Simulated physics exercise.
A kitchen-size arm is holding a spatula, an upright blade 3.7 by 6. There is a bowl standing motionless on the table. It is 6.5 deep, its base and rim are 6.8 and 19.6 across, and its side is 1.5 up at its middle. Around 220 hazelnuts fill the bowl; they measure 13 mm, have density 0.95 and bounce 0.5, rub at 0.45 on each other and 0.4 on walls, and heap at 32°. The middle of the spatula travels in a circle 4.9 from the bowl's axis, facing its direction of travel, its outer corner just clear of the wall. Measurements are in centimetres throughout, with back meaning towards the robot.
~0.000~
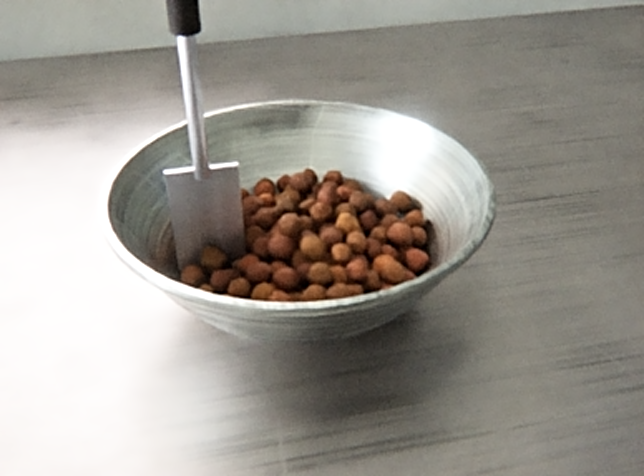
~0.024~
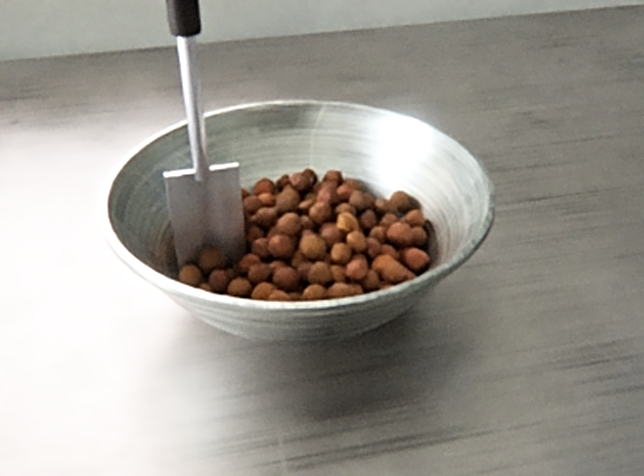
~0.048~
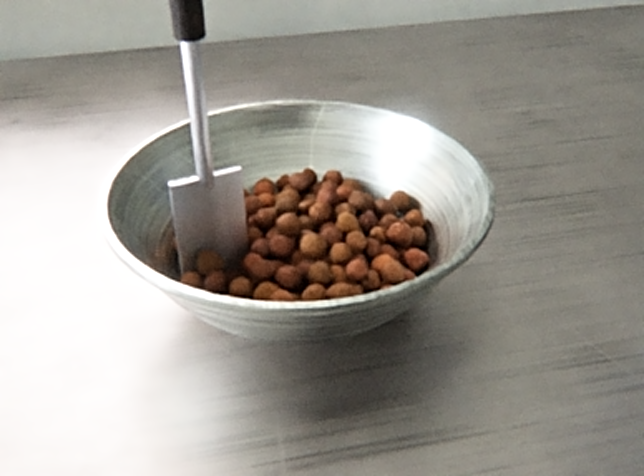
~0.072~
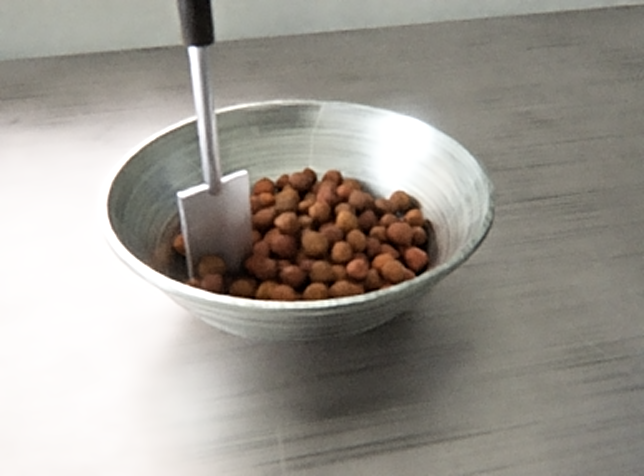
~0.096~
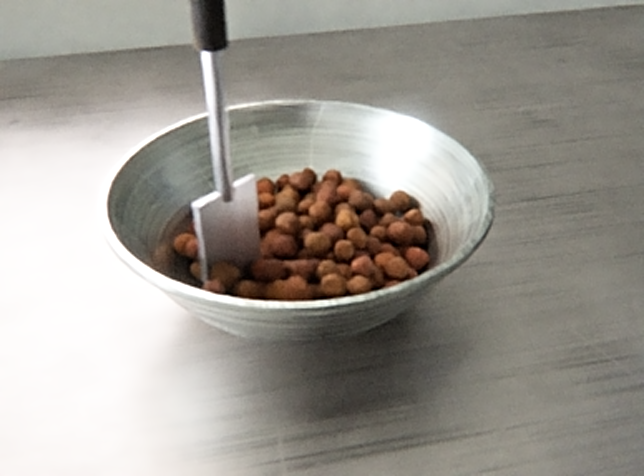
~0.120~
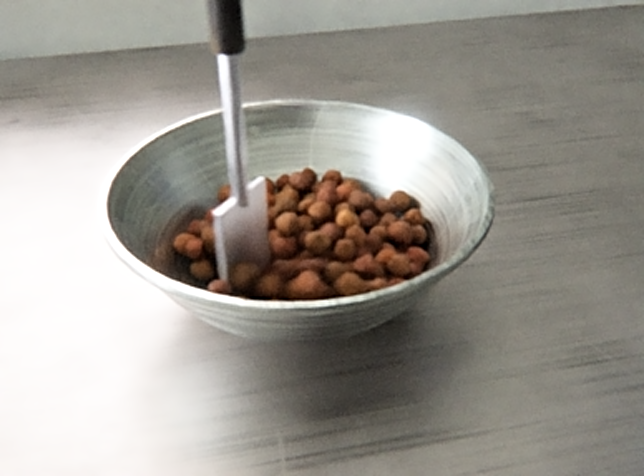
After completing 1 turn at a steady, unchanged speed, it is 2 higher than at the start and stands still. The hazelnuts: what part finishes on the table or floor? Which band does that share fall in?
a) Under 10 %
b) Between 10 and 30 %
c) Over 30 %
Under 10 % (a).
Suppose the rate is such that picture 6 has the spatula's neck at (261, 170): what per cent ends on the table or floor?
Some 0 per cent.
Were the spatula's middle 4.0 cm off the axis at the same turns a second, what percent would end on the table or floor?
That would come to roughly 0 percent.
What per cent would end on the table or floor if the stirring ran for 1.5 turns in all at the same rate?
Roughly 0 percent would end up there.
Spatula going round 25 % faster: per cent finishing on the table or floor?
Near 0 in a hundred, it would be.
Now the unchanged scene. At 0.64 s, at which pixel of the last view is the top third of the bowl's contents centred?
Near pixel (243, 186).
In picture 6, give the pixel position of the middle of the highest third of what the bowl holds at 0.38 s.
I'd put its middle near (375, 195).
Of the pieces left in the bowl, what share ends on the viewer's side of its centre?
It comes to near 40 percent.
After 0.38 s, 168° round, highest piece 8 above the table; 218 in the bowl.
After 0.64 s, 290° round, highest piece 8 above the table; 218 in the bowl.
After 0.97 s, 0° round, highest piece 5 above the table; 218 in the bowl.
After 1.67 s, 0° round, highest piece 5 above the table; 218 in the bowl.
In the end, 218 in the bowl. That is 0 % on the table or floor.
